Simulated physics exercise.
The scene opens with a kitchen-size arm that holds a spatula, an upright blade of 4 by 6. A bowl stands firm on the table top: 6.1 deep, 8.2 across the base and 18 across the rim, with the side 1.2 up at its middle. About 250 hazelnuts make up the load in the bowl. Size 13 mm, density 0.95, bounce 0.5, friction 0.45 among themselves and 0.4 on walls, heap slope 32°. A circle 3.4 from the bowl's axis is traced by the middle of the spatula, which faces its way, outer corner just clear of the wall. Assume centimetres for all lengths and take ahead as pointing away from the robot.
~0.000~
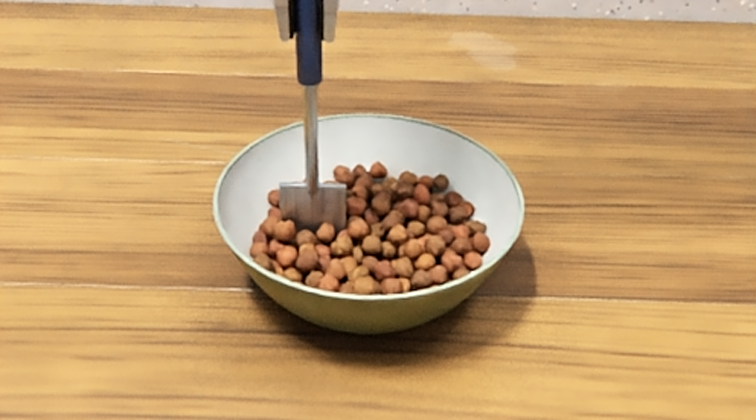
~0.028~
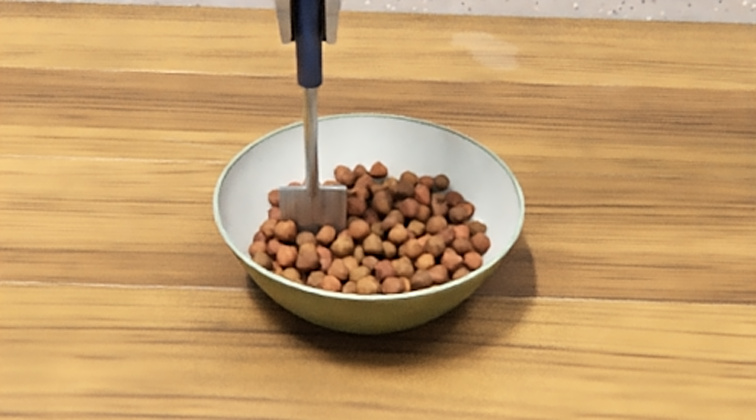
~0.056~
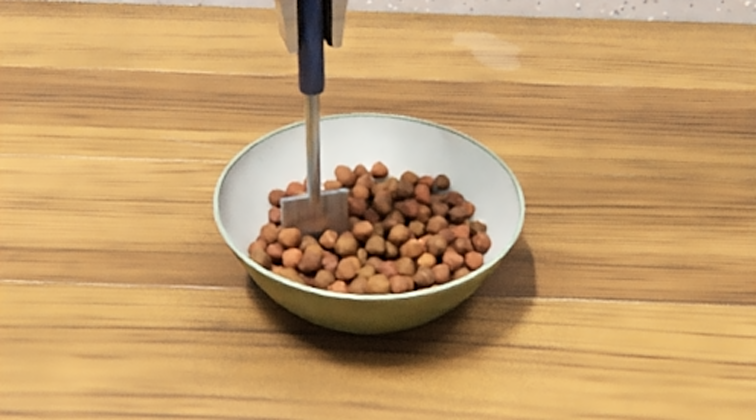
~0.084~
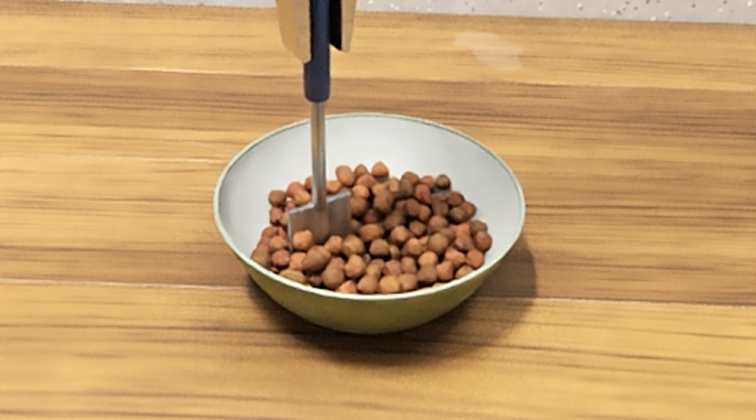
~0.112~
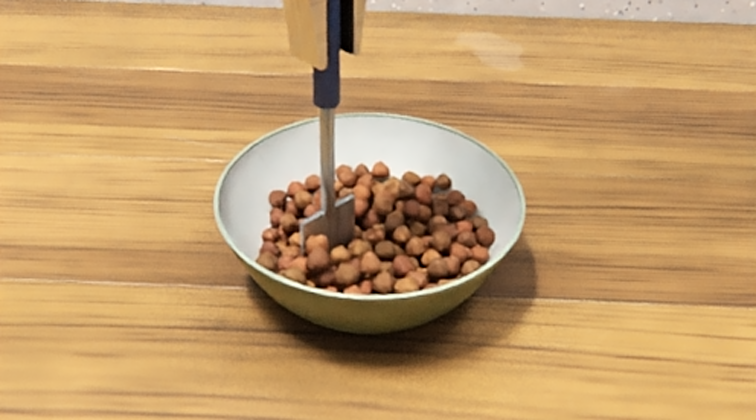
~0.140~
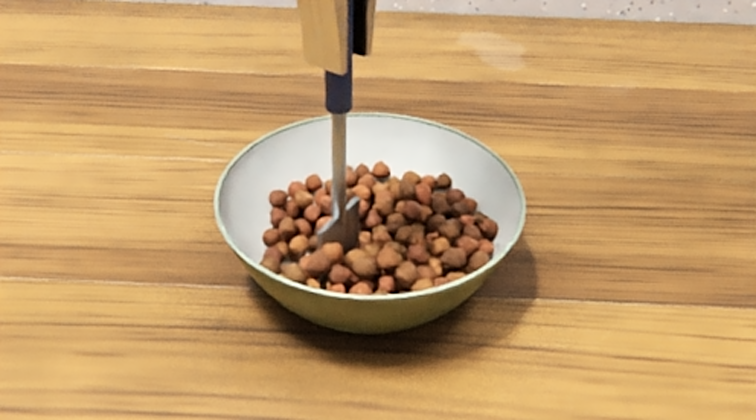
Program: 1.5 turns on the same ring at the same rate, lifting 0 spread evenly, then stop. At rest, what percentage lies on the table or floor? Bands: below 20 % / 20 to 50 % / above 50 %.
Below 20 %.
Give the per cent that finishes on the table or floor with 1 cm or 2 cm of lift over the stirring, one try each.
Near 5 in a hundred, then 5 in a hundred.
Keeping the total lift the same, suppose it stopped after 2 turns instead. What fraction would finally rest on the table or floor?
It would be around 15 per cent.
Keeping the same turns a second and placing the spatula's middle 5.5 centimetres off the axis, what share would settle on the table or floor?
It would be near 20 per cent.
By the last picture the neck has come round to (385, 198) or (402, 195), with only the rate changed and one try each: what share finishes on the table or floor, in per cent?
About 30 and 40 per cent.
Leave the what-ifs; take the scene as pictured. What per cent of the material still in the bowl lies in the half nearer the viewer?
Estimate: Some 40 %.
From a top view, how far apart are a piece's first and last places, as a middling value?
Near 9 cm.
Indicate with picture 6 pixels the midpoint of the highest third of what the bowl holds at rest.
It is centred near (440, 193).
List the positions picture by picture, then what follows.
Spatula neck at (312, 163), 0° round; upper third of the load around (378, 231), from x 260 to 480, top at y 170; 253 in the bowl, in the first picture.
Spatula neck at (312, 166), 5° round; upper third of the load around (379, 235), from x 260 to 480, top at y 170, in the second picture.
Spatula neck at (314, 173), 18° round; upper third of the load around (369, 245), from x 260 to 480, top at y 170, in the third picture.
Spatula neck at (319, 181), 32° round; upper third of the load around (379, 247), from x 260 to 480, top at y 170, in the fourth picture.
Spatula neck at (328, 188), 46° round; upper third of the load around (384, 258), from x 270 to 485, top at y 170, in the fifth picture.
Spatula neck at (339, 193), 60° round; upper third of the load around (393, 259), from x 270 to 490, top at y 170; 253 in the bowl, in the sixth picture.
After 0.51 s, 248° round, highest piece 8 above the table; 243 in the bowl, 5 on the table or floor, 5 in flight or on the tool.
After 0.89 s, 76° round, highest piece 8 above the table; 228 in the bowl, 23 on the table or floor, 2 in flight or on the tool.
After 1.27 s, 180° round, highest piece 7 above the table; 221 in the bowl, 32 on the table or floor.
After 1.97 s, 180° round, highest piece 6 above the table; 221 in the bowl, 32 on the table or floor.
At rest, 221 in the bowl, 32 on the table or floor. That is 13 % on the table or floor.
